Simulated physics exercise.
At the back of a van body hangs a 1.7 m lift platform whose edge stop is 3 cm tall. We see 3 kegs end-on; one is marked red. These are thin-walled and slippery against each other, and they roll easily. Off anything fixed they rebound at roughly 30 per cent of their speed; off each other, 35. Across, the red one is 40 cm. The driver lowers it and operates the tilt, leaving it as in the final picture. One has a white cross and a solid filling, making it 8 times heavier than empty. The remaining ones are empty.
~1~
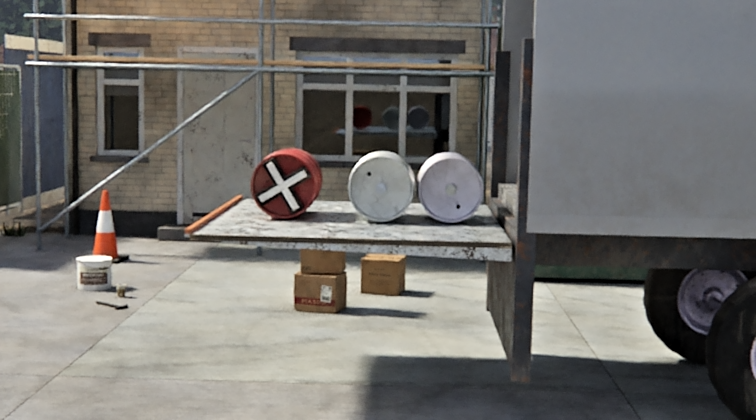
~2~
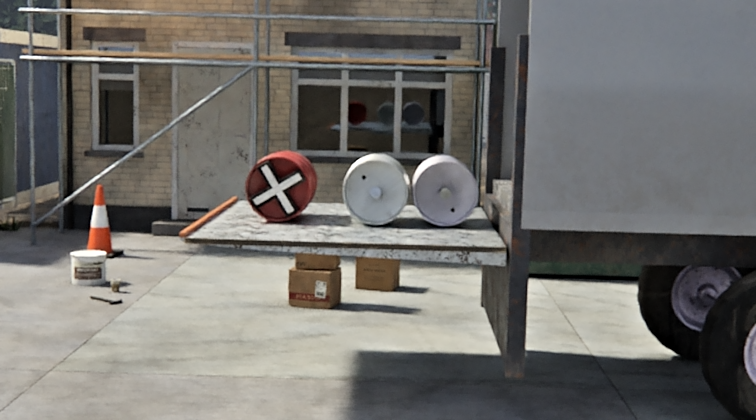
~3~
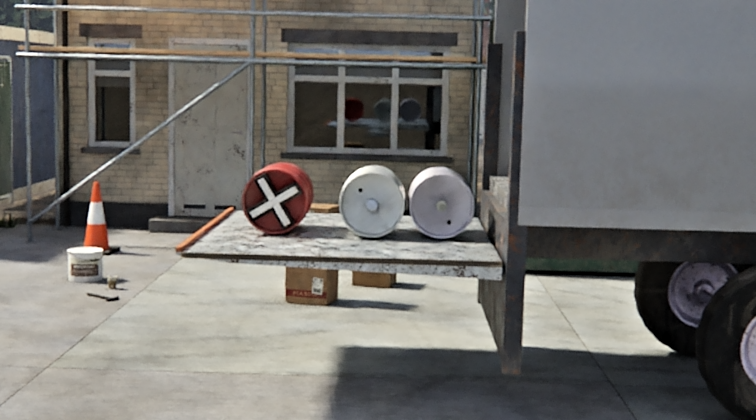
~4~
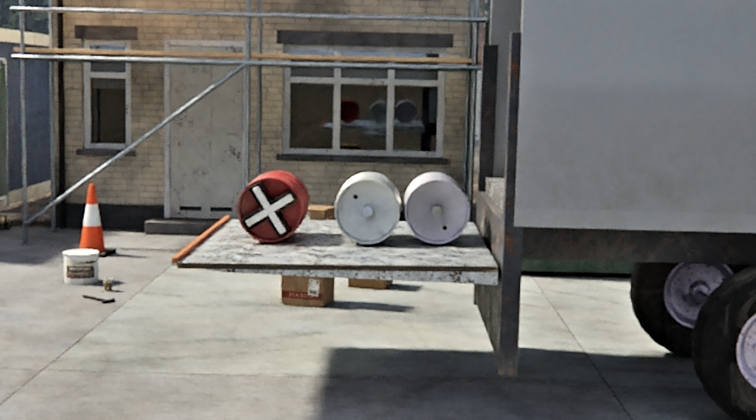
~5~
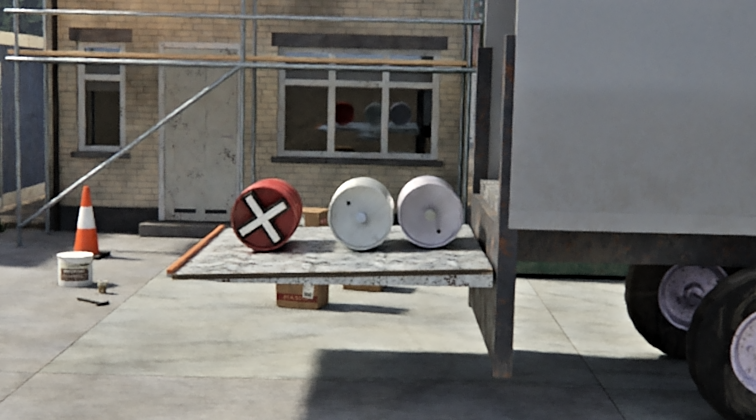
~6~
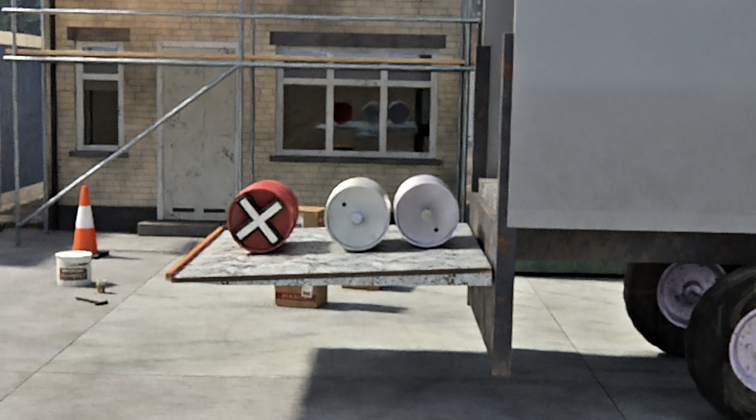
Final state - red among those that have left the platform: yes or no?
No, it is not.
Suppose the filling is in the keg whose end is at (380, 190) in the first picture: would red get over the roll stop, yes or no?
Red? Yes, it will, in that case.
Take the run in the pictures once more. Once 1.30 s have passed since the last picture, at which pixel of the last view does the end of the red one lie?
I'd point to somewhere near (205, 221).
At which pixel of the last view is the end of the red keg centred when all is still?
Roughly (209, 223).
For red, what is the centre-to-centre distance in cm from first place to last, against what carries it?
Result - red: 30.
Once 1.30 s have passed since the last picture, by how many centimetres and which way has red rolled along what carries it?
Red has moved 35 to the left.
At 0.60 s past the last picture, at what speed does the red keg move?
Speed: Approx. 0.3 m/s.
Then, 0.60 s past the sixth picture, red is on the plate, 30 cm from the stop, rolling left; 0 of 3 are off.
Then, 1.30 s past the sixth picture, red is on the plate, 10 cm from the stop; 0 of 3 are off.
Then, 2.20 s past the sixth picture, red is on the plate, 15 cm from the stop, rolling left; 0 of 3 are off.
Finally (3.10 s after the last picture), red is on the plate, 10 cm from the stop; 0 of 3 are off.
